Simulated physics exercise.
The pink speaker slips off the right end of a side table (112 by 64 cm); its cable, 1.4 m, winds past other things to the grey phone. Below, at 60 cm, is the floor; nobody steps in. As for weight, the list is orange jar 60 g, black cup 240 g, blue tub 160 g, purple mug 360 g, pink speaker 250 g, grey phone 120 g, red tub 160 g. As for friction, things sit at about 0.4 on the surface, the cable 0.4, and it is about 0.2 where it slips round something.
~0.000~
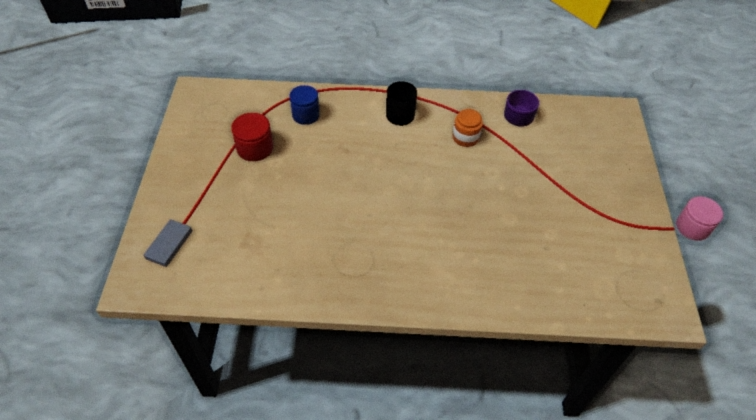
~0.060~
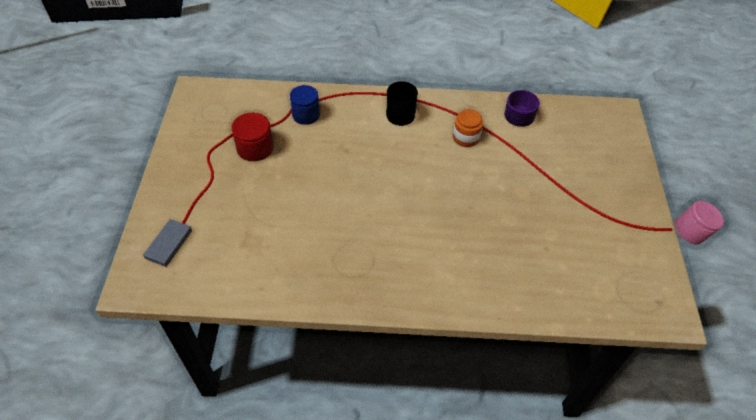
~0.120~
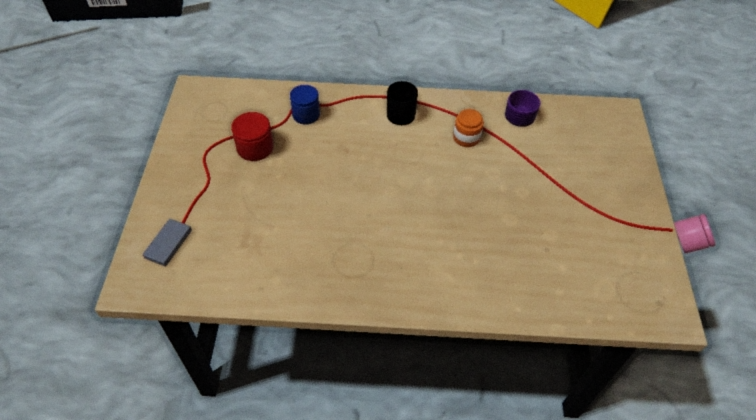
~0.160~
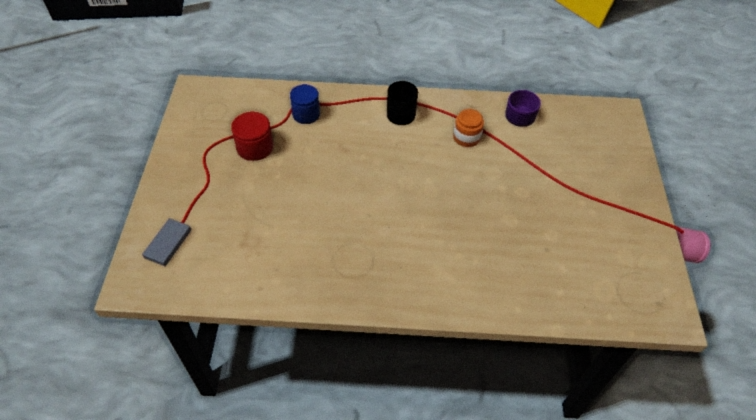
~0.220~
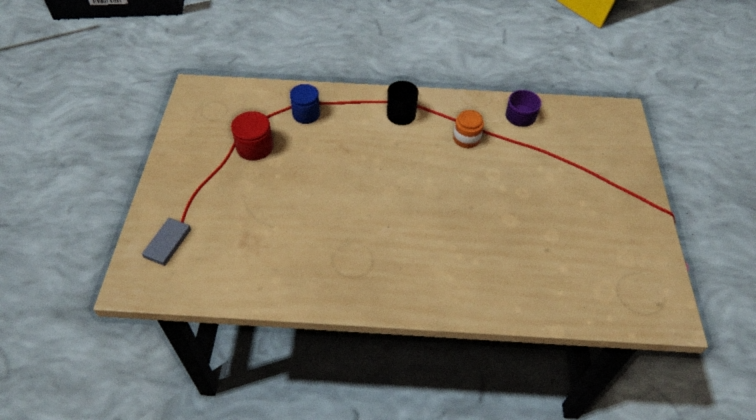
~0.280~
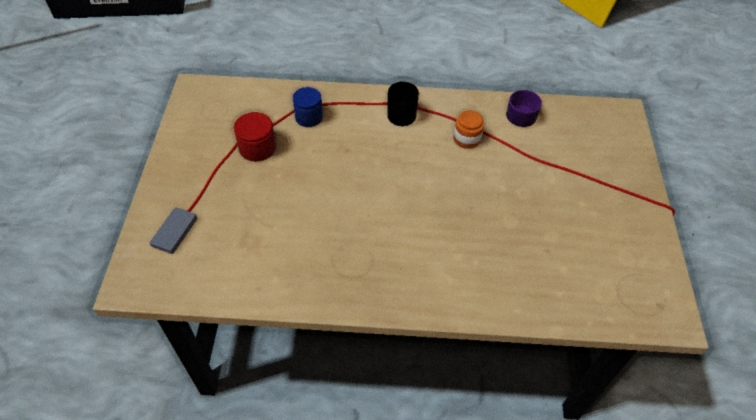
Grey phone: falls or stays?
Most likely it is still up there.
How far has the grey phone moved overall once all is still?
Grey phone: 25 cm.
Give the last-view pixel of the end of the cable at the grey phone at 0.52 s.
About (219, 170).
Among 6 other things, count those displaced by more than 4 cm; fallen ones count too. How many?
1.
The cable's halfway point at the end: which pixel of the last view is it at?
About (535, 133).
At 0.5 s, the cable's tail end at (219, 170); grey phone 15 cm off its start, pink speaker over the edge, blue tub 3 cm off its start.
At 0.7 s, the cable's tail end at (238, 145); grey phone 23 cm off its start, pink speaker over the edge, blue tub 3 cm off its start.
At 1.0 s, the cable's tail end at (248, 139); grey phone 26 cm off its start at (230, 147), pink speaker over the edge, red tub 4 cm off its start at (269, 122).
At 1.2 s, the cable's tail end at (248, 139); grey phone 26 cm off its start, pink speaker over the edge, red tub 4 cm off its start.
At 2.4 s, the cable's tail end at (248, 139); grey phone 26 cm off its start at (230, 147), pink speaker over the edge, red tub 4 cm off its start at (269, 122), blue tub 3 cm off its start at (310, 101).
